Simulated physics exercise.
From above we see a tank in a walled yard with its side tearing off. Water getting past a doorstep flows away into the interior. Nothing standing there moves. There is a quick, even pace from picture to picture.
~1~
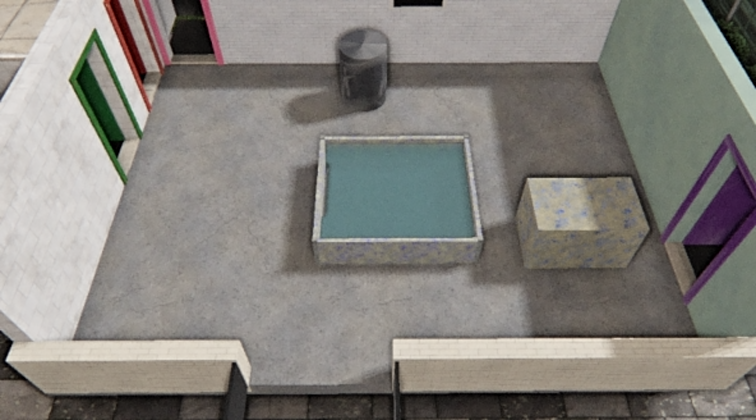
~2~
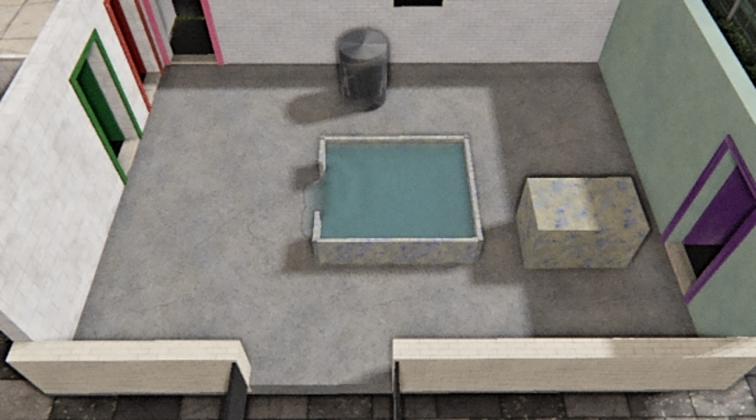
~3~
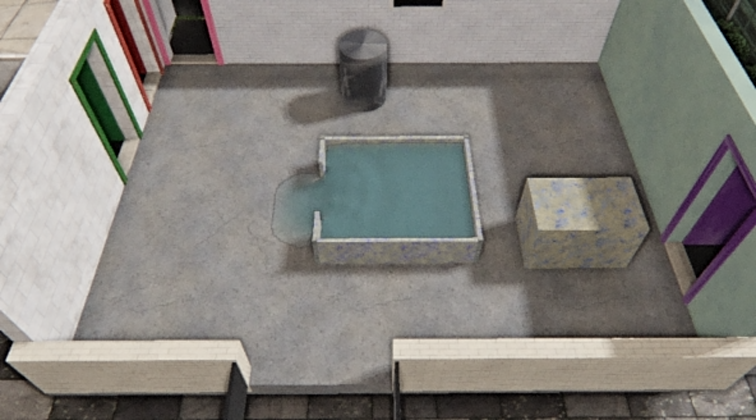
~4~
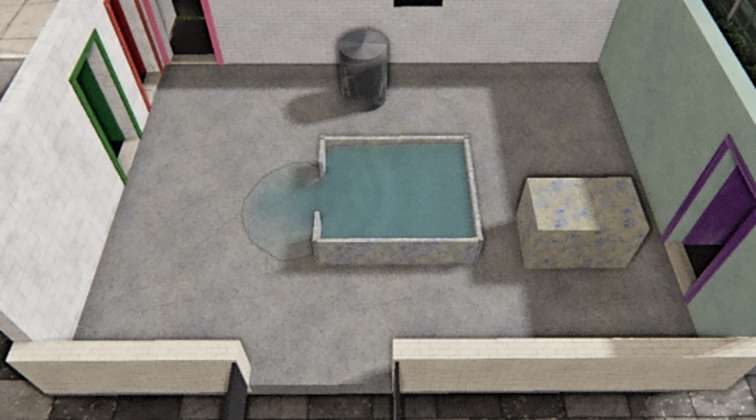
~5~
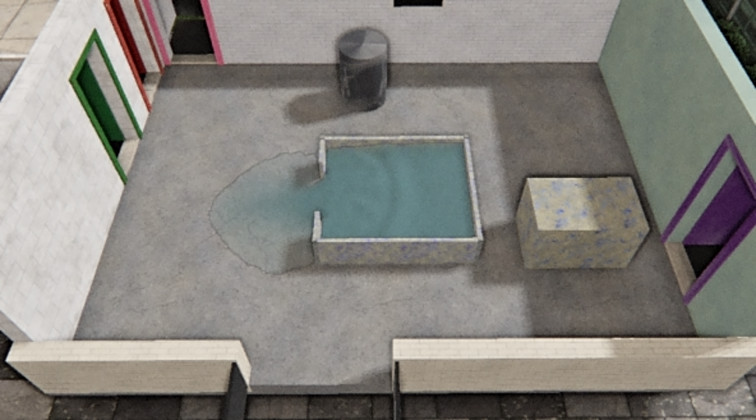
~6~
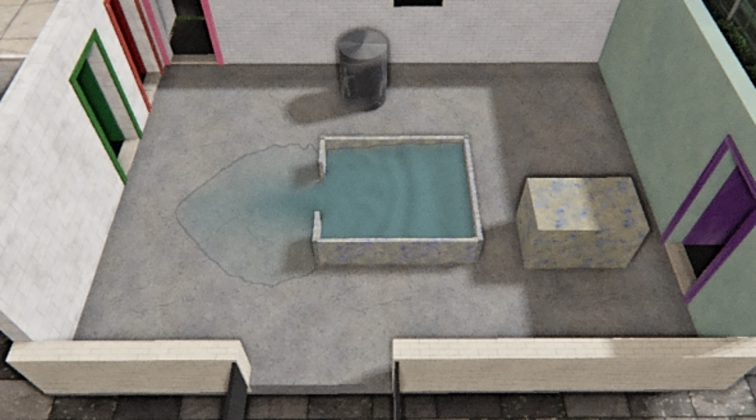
An open tank of still blue-green water with pale speckled walls sits in the middle of a grey walled yard, seen from above by a camera that stays still. A dark barrel stands behind it and a speckled block to its right, with a green door surround at left and a purple one at right. The tank's left side breaks open, and water pours through the gap, spreading leftward across the ground in a thin, widening, rounded sheet.
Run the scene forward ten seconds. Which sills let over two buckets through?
In the end the pink door is going to allow over two buckets, the red door is going to allow two buckets or less, the green door is going to allow over two buckets, the purple door is going to allow two buckets or less.
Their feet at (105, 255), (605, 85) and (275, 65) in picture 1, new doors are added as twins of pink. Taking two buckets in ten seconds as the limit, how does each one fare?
Same order as asked - exceeds the limit, stays within the limit and stays within the limit.
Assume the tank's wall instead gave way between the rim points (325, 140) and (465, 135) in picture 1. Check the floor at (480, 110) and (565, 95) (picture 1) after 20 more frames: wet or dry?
The first spot is soaked and the second is soaked.
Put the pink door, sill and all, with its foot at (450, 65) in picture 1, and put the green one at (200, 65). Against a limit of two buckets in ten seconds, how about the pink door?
Pink door falls short.
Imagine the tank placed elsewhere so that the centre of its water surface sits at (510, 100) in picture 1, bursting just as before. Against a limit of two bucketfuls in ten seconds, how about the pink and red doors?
Result: Pink stays inside the limit; red stays inside the limit.
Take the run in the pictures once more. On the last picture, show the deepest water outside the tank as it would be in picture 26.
Look near (64, 367).
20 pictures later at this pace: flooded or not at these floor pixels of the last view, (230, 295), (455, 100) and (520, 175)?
In that order the points end up soaked, high and dry and high and dry.
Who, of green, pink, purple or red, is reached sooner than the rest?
Call: The one in green.
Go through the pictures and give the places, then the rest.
The first frame shows still water in the open tank at (396, 189).
In the second frame, the front is at a hidden place, out from the gap at (323, 203).
In the third frame, water pours out at (323, 204) and has run to (283, 189).
In the fourth frame, the front is at (251, 198), out from the gap at (323, 203).
In the fifth frame, the front is at (216, 219), out from the gap at (323, 203).
In the sixth frame, the front is at (184, 207), out from the gap at (323, 202).
A moment on, water covers 20 % of the floor; the pink door not reached, the red door not reached, the green door not reached, the purple door not reached.
Next, water covers 30 % of the floor; the pink door not reached, the red door not reached, the green door over two buckets in, the purple door not reached.
Then, water covers 30 % of the floor; the pink door under two buckets in, the red door wet at the sill, nothing in, the green door far over two buckets in, the purple door not reached.
Later, water covers 50 % of the floor; the pink door over two buckets in, the red door wet at the sill, nothing in, the green door far over two buckets in, the purple door not reached.
In the end, water covers 65 % of the floor; the pink door over two buckets in, the red door wet at the sill, nothing in, the green door far over two buckets in, the purple door wet at the sill, nothing in.
